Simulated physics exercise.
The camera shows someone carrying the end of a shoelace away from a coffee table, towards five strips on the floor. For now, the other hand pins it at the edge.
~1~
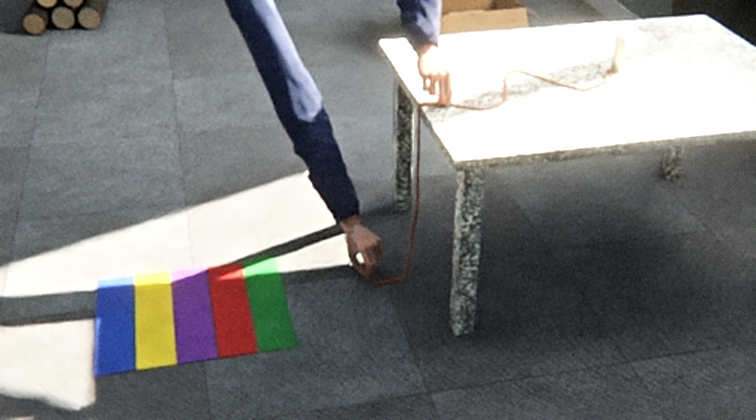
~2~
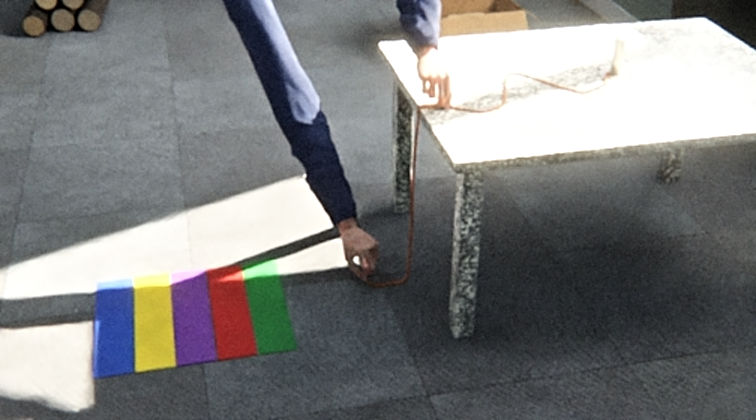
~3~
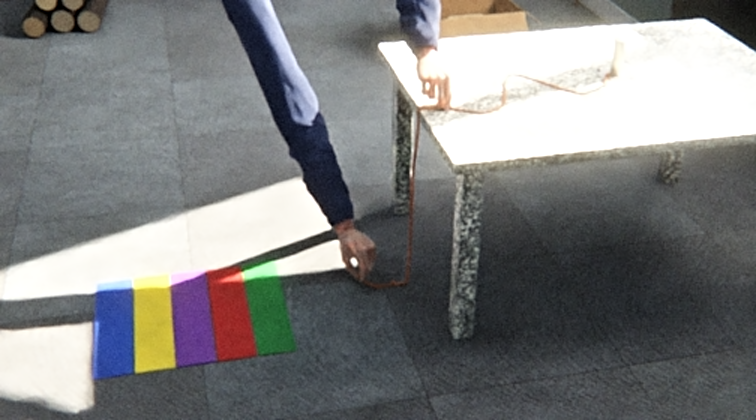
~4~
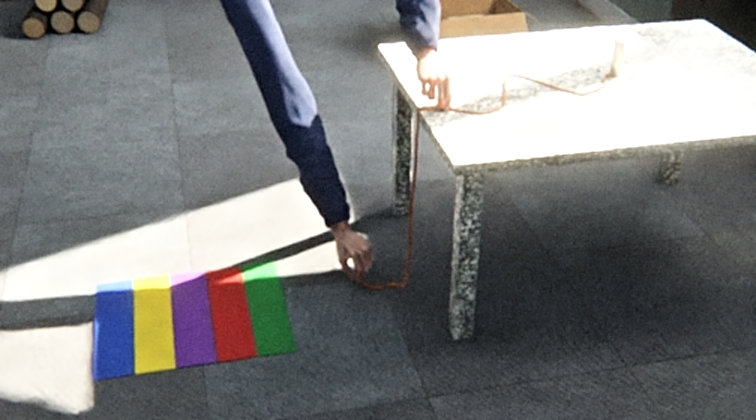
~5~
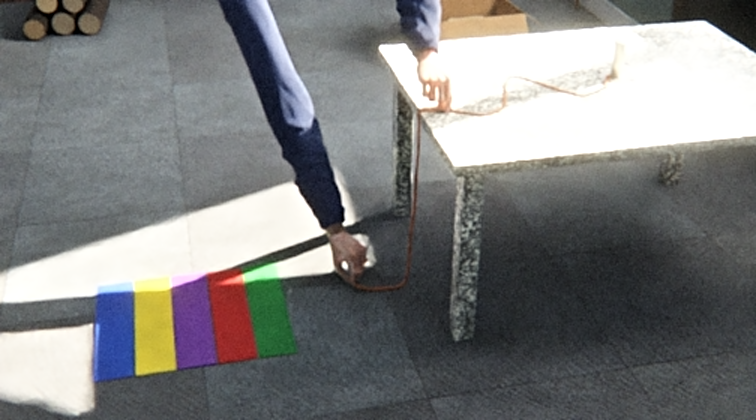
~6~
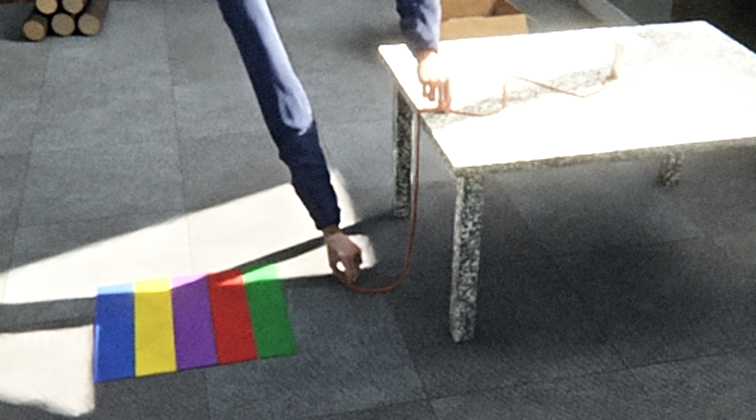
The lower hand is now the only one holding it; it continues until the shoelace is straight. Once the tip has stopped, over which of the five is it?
Over the blue strip.
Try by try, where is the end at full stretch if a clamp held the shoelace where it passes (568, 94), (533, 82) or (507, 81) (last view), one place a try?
For the three tries you'd see (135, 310), (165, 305) and (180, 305).
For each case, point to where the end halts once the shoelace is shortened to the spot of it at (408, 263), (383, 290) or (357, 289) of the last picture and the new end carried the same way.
In turn, (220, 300) for the first, (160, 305) for the second and (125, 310) for the third.
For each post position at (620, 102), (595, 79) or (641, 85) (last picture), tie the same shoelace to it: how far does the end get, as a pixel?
Near (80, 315); near (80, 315); near (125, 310).
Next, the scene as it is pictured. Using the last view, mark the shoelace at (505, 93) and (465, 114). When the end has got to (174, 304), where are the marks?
Point one: (436, 100); point two: (395, 162).
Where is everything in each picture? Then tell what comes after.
The first frame shows end (365, 273); green (275, 332); red (236, 337); purple (196, 343); yellow (156, 348); blue (115, 354).
The second frame shows end (362, 276); shoelace through (600, 88) (527, 76) (503, 103) (426, 107) (412, 187) (409, 265).
The third frame shows end (359, 277).
The fourth frame shows end (356, 279); shoelace through (600, 89) (527, 78) (502, 105) (425, 109) (413, 188) (408, 267).
The fifth frame shows end (350, 281).
The sixth frame shows end (346, 282); shoelace through (600, 91) (527, 80) (503, 107) (426, 111) (416, 190) (407, 269).
Soon after, end near (173, 304); over purple.
After that, end near (132, 309); over blue.
At the stop, end near (107, 313); over blue. The blue one.
